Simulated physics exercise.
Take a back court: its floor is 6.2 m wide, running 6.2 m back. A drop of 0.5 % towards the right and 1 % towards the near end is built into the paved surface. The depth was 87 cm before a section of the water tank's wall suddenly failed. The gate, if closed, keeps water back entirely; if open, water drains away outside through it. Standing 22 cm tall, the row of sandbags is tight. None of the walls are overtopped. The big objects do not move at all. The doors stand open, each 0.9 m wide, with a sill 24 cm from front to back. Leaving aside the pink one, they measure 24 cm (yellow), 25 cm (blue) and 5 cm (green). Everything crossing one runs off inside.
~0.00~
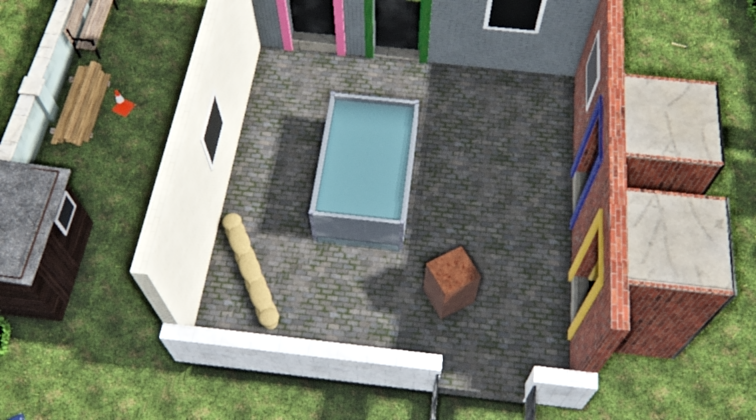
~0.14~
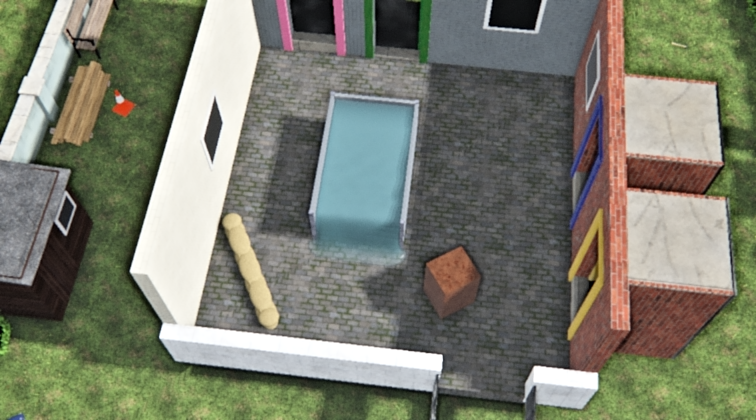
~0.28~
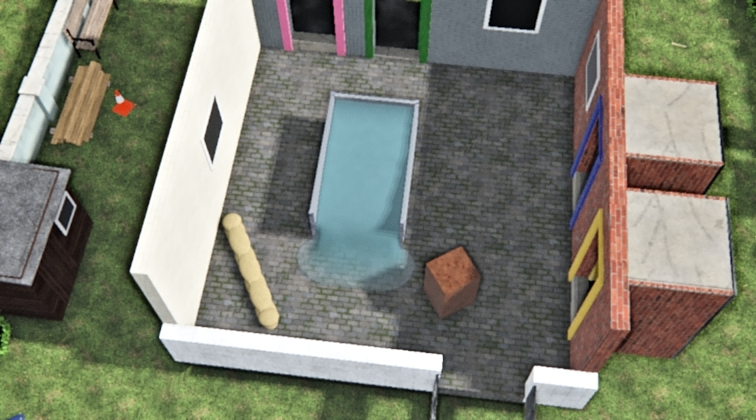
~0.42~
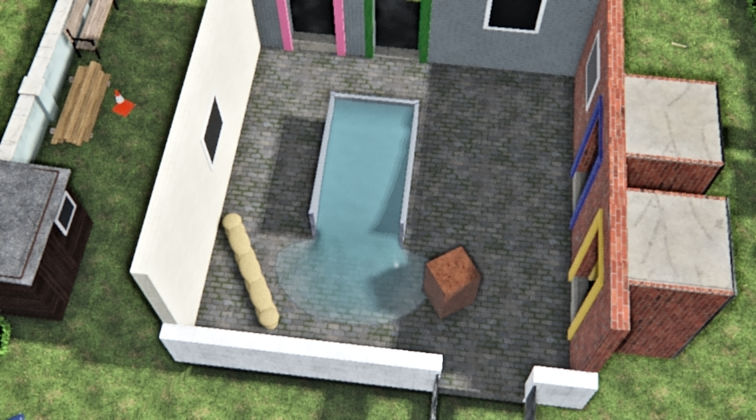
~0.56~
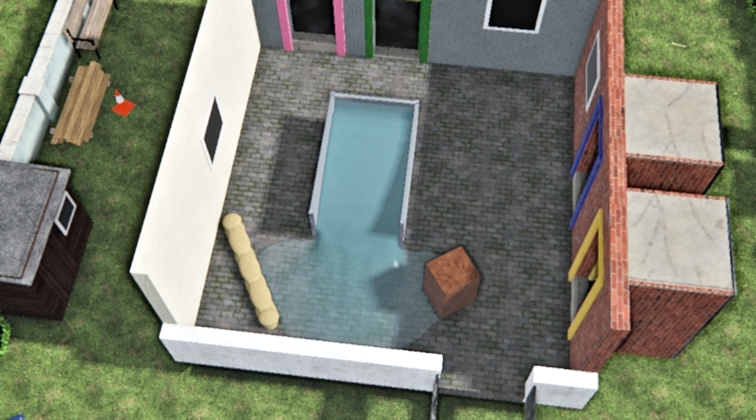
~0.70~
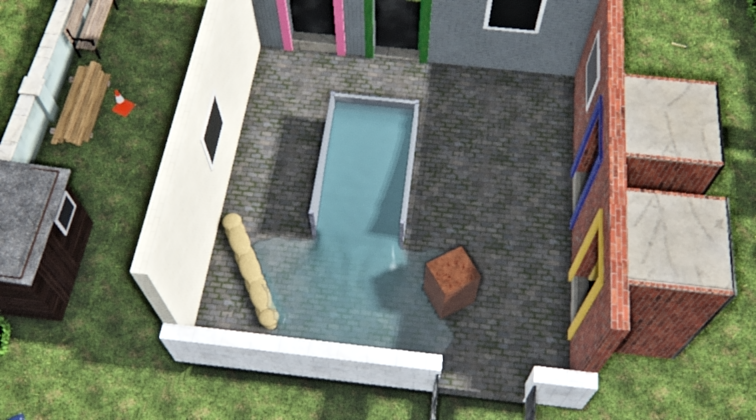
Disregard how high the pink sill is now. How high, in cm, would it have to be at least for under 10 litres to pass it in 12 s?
At least about 9.5 cm.
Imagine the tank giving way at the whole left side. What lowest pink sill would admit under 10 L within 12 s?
Some 28 cm.
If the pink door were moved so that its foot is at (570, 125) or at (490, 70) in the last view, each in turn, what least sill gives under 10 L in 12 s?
About 7.5 cm, then about 7.5 cm.
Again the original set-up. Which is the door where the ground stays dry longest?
The answer is the green door.
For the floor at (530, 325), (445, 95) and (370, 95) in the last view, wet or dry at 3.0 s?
Listed order - soaked through, unwetted, unwetted.
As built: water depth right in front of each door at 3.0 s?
Door by door, in centimetres - yellow 22, blue 1, pink 0, green 0.
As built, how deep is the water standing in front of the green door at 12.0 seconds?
It stands about 6.0 centimetres deep.
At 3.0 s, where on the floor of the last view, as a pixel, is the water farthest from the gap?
The farthest wet point sits near (566, 387).
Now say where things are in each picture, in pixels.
In the first frame, the water tank at (366, 158) is whole and still, 87 cm deep; the pink door at (311, 17) is dry.
In the second frame, water pours out at (358, 232) and has run 0.3 m, to (317, 253); about 7 cm deep outside, 87 cm at the back.
In the third frame, water pours out at (358, 234) and has run 0.8 m, to (320, 279); about 13 cm deep outside, 87 cm at the back.
In the fourth frame, the gap is at (358, 235), the front 1.4 m out at (328, 317); the back of the water tank holds 85 cm.
In the fifth frame, the front is at a hidden place, 2.0 m from the gap at (358, 235); 4.9 m2 of floor is wet, 78 cm left at the back.
In the sixth frame, water pours out at (358, 236) and has run 2.2 m, to a hidden place; about 9 cm deep outside, 73 cm at the back; 4.2 m in a straight line remain to the pink door at (311, 17).
After 1.4 s water covers 25 % of the floor, deepest (56 cm) near (323, 348); it has not reached the pink door.
After 3.0 s water covers 45 % of the floor, deepest (39 cm) near (214, 244); it has not reached the pink door.
After 12.0 s water covers 95 % of the floor, deepest (14 cm) near (568, 255); 6 cm at the pink door, 0 litres in over its 25 cm sill.
At the pink door as built, the water arrived by 4.6 s and peaked near 14 cm at 5.6 s.
With a sill of 8 cm, 20 litres would have come in within the 12 s; with 10.5 cm, 6 litres. So under 10 litres takes about 9.5 cm.
